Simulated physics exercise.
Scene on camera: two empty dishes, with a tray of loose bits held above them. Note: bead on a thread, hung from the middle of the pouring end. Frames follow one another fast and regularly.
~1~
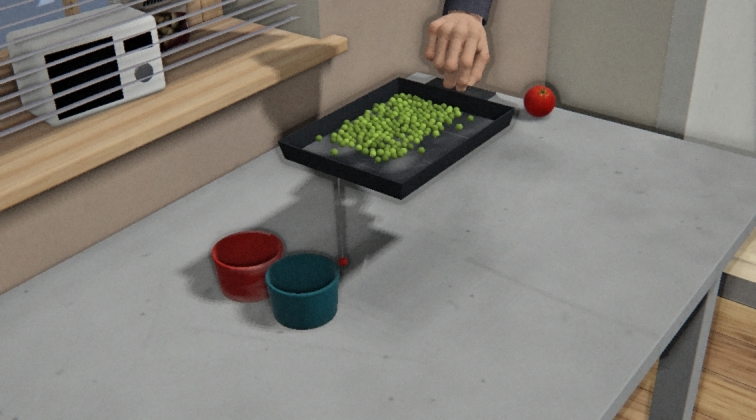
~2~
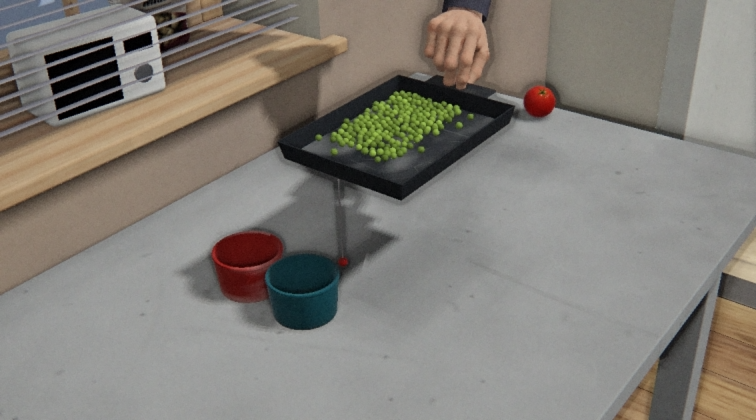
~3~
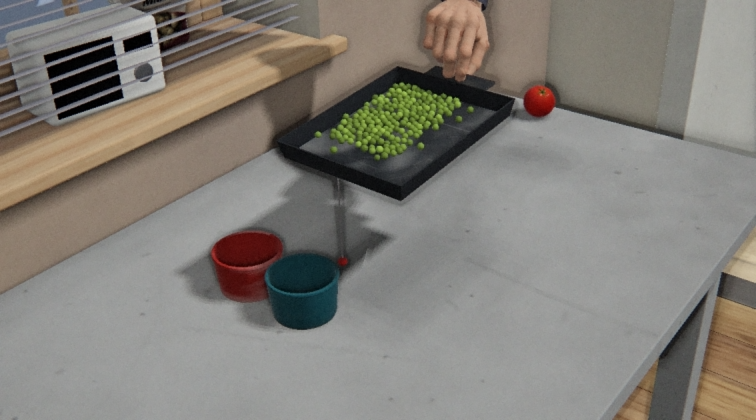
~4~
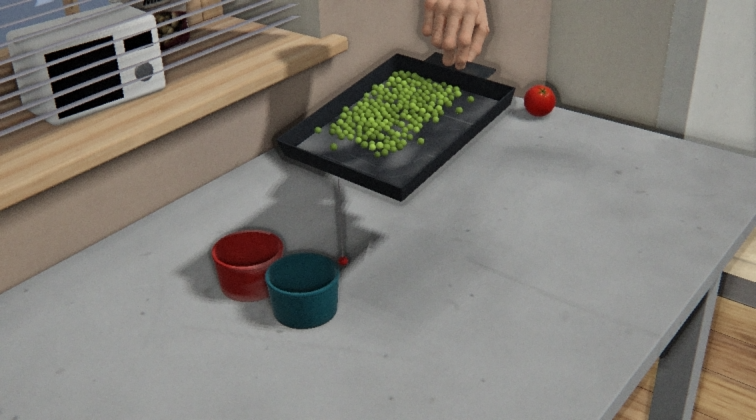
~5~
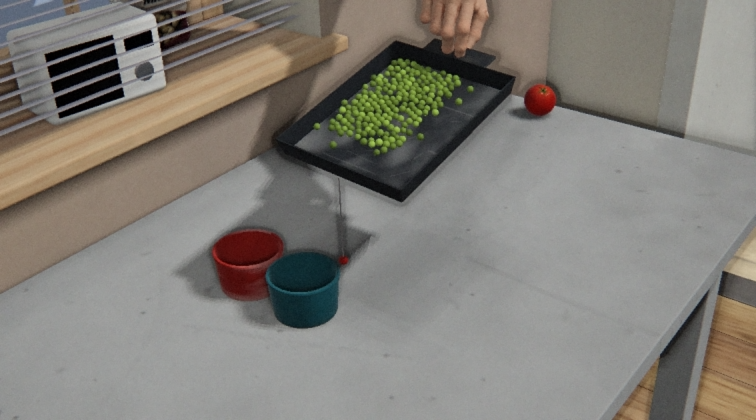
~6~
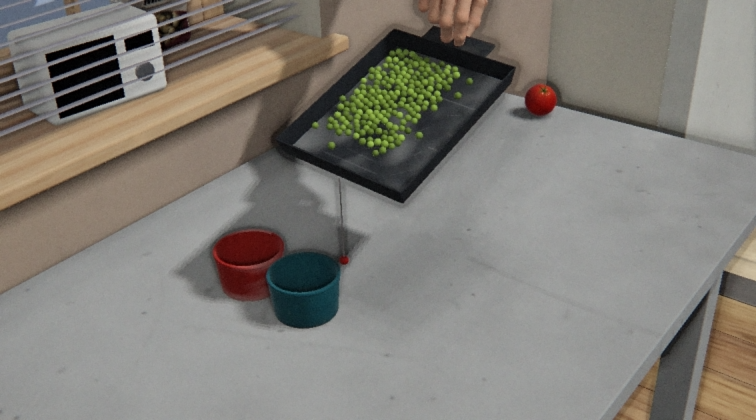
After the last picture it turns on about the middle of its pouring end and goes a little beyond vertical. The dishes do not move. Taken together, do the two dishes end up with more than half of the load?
No.
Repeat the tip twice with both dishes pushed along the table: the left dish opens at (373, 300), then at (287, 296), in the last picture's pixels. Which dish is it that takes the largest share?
First try: The left-side dish; second try: The right-side dish.
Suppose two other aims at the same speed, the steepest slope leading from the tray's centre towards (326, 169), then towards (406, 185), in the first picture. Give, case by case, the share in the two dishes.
For the first aim it is 70 in a hundred, for the second 0 in a hundred.
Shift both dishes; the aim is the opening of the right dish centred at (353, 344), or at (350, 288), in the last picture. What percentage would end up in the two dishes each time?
First placement: 20 per cent; second placement: 30 per cent.
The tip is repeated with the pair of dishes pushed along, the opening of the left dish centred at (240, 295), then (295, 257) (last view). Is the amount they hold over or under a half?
Result, first setup: A minority share; second setup: A minority share.
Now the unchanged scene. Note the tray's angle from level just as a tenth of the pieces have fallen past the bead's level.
Reading: Some 80°.
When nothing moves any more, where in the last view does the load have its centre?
Close to (363, 367) in the last picture.
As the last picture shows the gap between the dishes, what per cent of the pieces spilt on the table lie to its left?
It works out at some 10 percent.
Shortly afterwards, tray tipped steeply; all but a few on the tray; only a few outside both; a little in the air.
Next, tray tipped past a quarter turn; near a third on the tray; near a quarter outside both; near a third in the air.
Some moments later, tray tipped past a quarter turn; only a few in the right dish; all but a few outside both.
In the end, tray tipped past a quarter turn; only a few in the right dish; none at all in the left dish; all but a few outside both.
